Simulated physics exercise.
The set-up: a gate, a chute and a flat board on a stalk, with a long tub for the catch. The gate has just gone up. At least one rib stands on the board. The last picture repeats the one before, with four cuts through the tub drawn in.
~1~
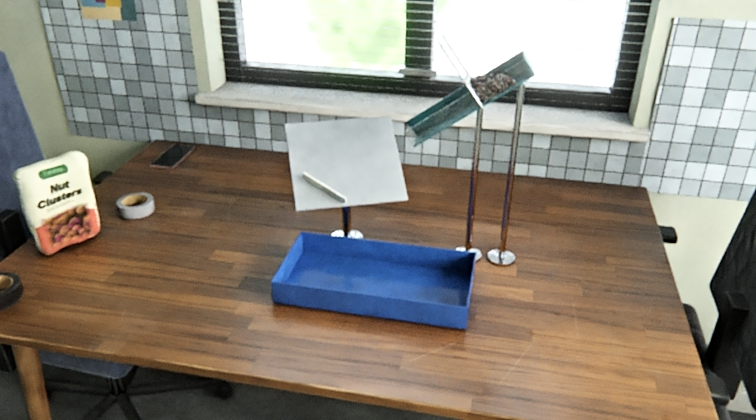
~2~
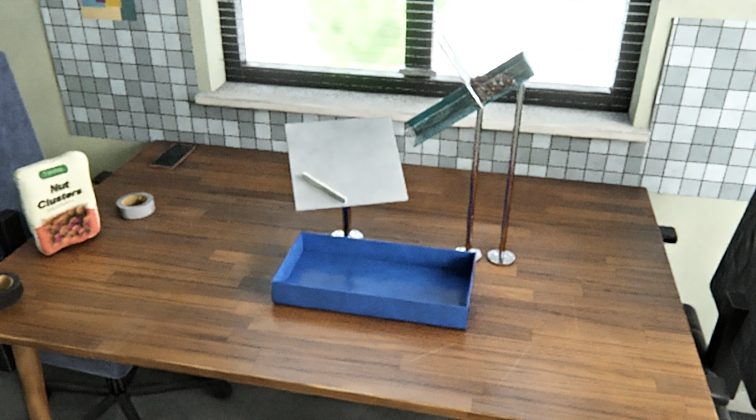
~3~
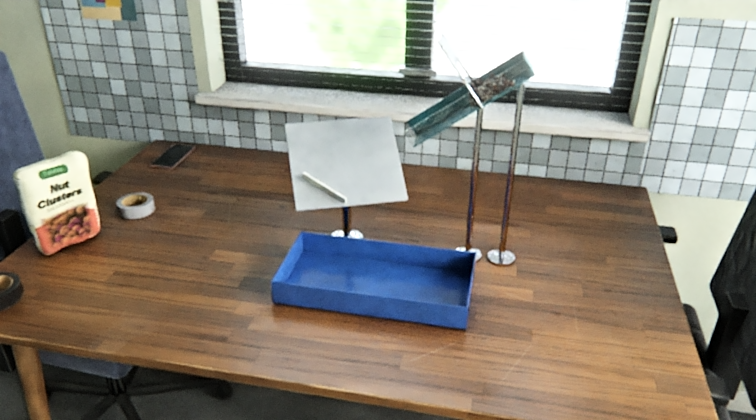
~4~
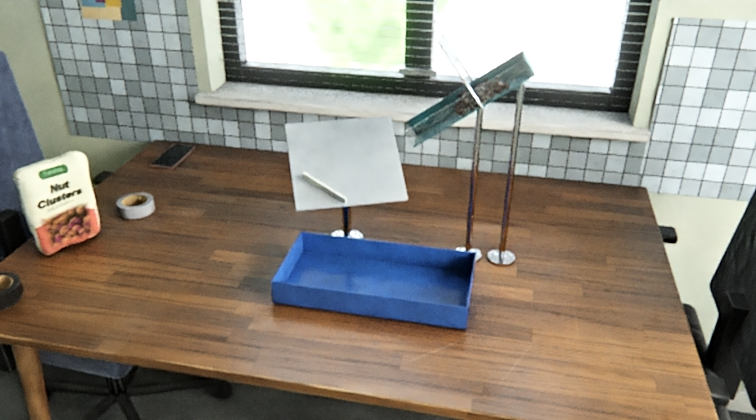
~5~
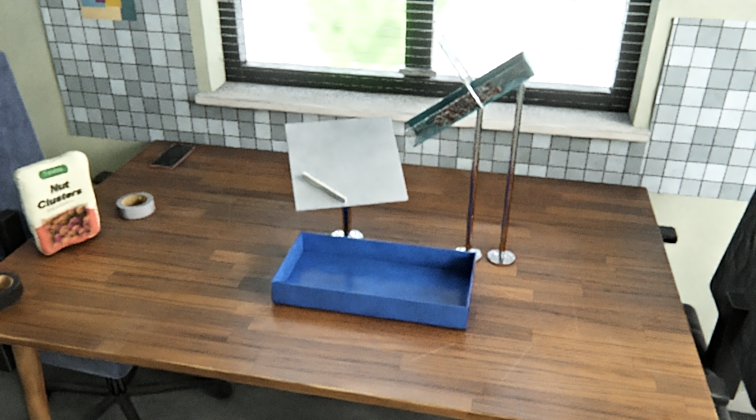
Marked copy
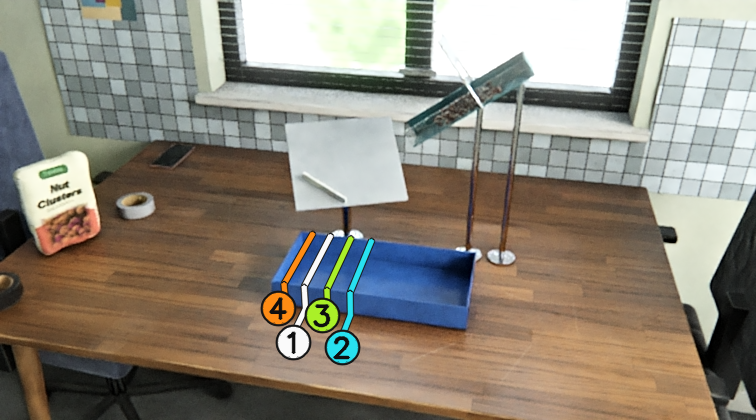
On a wooden table by a window, a raised, sloping chute stands beside a tilted gray board with a thin rib, behind an empty blue tub, as small brown chocolate balls slide down leftward along the chute.
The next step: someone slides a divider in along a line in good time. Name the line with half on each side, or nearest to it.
The best line is 2.
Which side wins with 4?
Right.
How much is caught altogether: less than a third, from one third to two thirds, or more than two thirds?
About that: More than two thirds.
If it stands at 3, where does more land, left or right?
More lands on the right.
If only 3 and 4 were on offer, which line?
Line 3.
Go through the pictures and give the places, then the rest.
In the first frame, load behind the gate near (490, 88), chocolate balls; lip of the chute near (415, 141), sloping fairly steeply.
In the second frame, middle of the board near (346, 161), tilted fairly steeply; middle of its low edge near (353, 205); of its high edge near (338, 120).
In the third frame, front corners of the tub near (272, 281) and (468, 308), empty; front of the load near (472, 98).
In the fourth frame, middle of the load near (479, 96); its front near (456, 108), close to a third of the way to the lip; rib from (304, 172) to (346, 198).
In the fifth frame, middle of the load near (466, 101); its front near (435, 120), close to two thirds of the way to the lip.
On the marked copy, line 1 crosses the front rim at (304, 286); line 2 crosses the front rim at (350, 292); line 3 crosses the front rim at (327, 289); line 4 crosses the front rim at (284, 283).
For line 1, of what is caught, a small share on the left of the divider, all but a few on the right.
For line 2, of what is caught, close to a third on the left of the divider, close to two thirds on the right.
For line 3, of what is caught, a small share on the left of the divider, the bulk on the right.
For line 4, of what is caught, none at all on the left of the divider, the whole lot on the right.
